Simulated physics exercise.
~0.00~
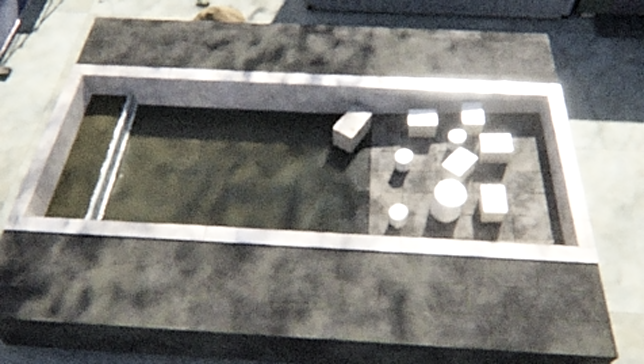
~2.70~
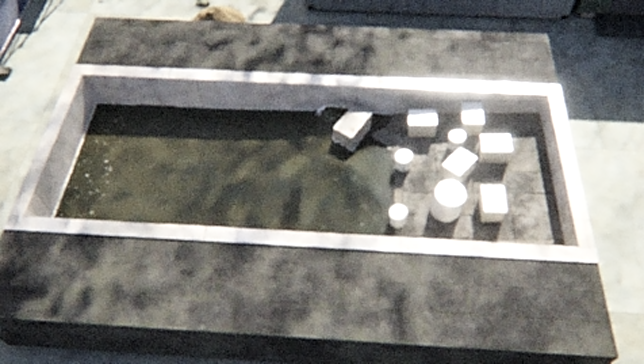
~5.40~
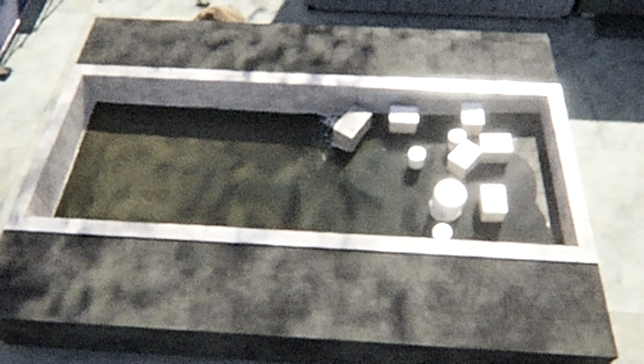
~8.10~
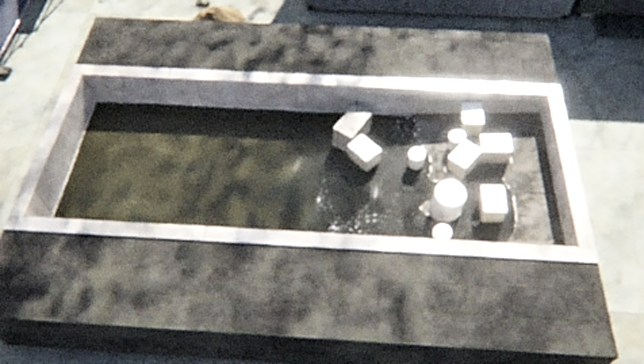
Water held behind a thin barrier at the left end of a walled basin rests over a dark floor, while pale blocks and round containers stand toward the right. The barrier disappears, and the water spreads rightward until it reaches the nearest objects. It then washes among them, nudging a small round container to the right and one block slightly left. That block drifts farther left and toward the near side, coming up beside the tilted block. At the end, water surrounds the upright objects, with small ripples glinting near the middle.
